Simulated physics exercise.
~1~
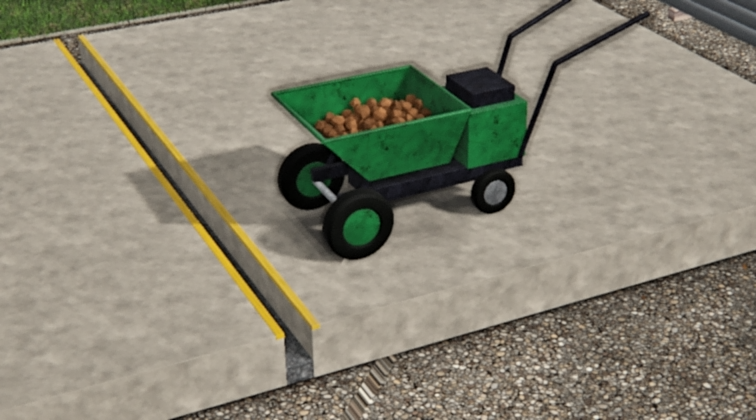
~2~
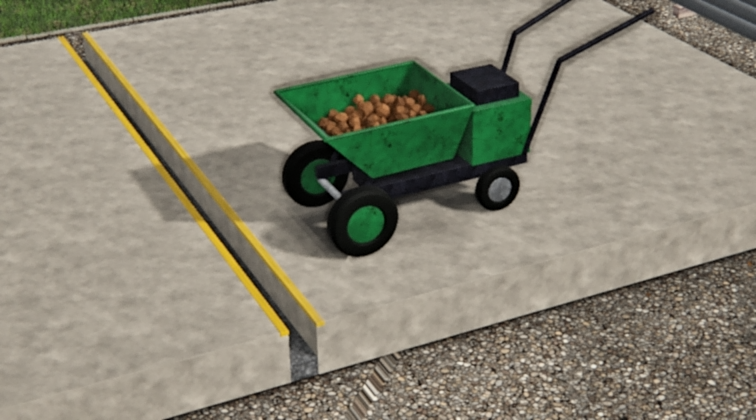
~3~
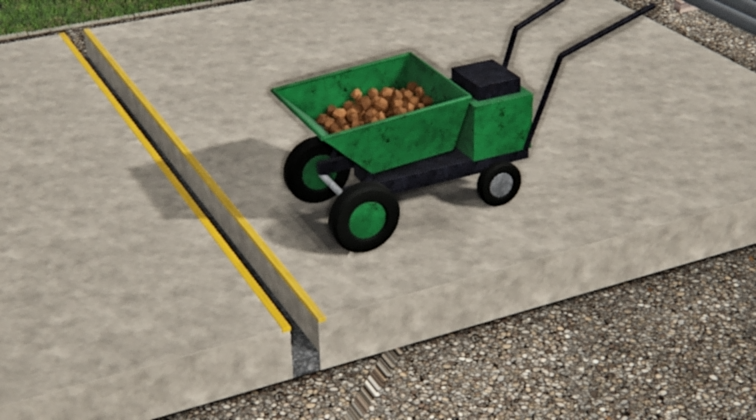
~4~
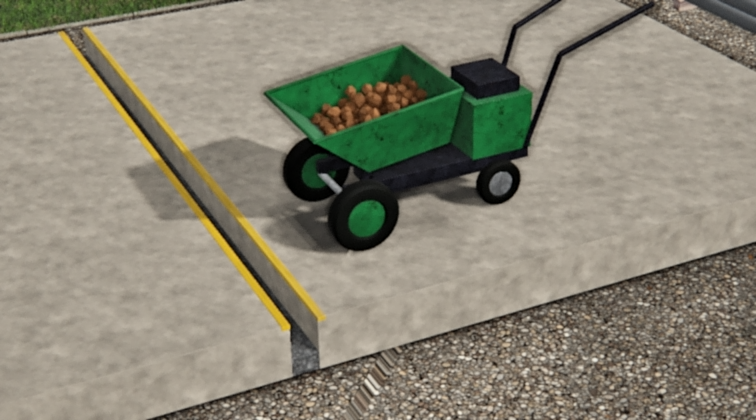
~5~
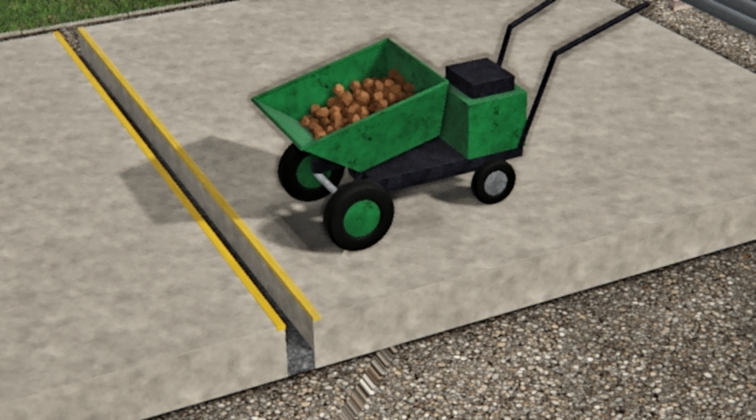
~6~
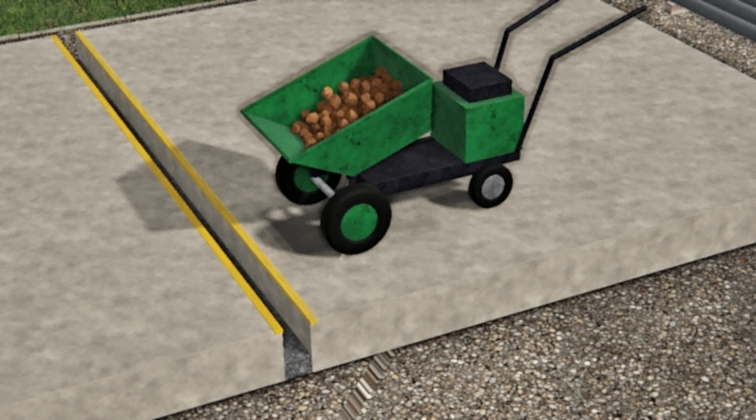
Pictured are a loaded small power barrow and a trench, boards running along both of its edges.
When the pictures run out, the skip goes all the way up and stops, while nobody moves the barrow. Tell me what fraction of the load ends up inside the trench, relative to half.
Inside the trench ends up under half of the load.
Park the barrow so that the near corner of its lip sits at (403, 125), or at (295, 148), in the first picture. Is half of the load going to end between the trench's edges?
Place one, the lesser portion; place two, the lesser portion.
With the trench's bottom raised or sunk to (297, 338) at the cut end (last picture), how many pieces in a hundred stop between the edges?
It comes out near 20 percent.
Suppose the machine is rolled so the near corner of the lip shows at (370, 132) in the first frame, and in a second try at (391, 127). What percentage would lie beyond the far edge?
Position 1 near 10 %, position 2 near 10 %.
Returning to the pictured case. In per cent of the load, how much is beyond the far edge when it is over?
That share is about 75 percent.
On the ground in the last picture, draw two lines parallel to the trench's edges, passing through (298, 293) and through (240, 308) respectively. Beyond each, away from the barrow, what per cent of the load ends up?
Near 100 % and near 60 %, in that order.
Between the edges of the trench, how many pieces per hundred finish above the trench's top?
About 10 %.
Soon after the last picture, skip tipped steeply; all in the skip.
A little later, skip tipped right over; about two thirds in the skip; a stray few in or heaped over the trench; about a quarter beyond it; a stray few falling.
Later still, skip tipped right over; a small part in the skip; about a quarter in or heaped over the trench; most beyond it.
By the end, skip tipped right over; a stray few in the skip; about a quarter in or heaped over the trench; most beyond it.
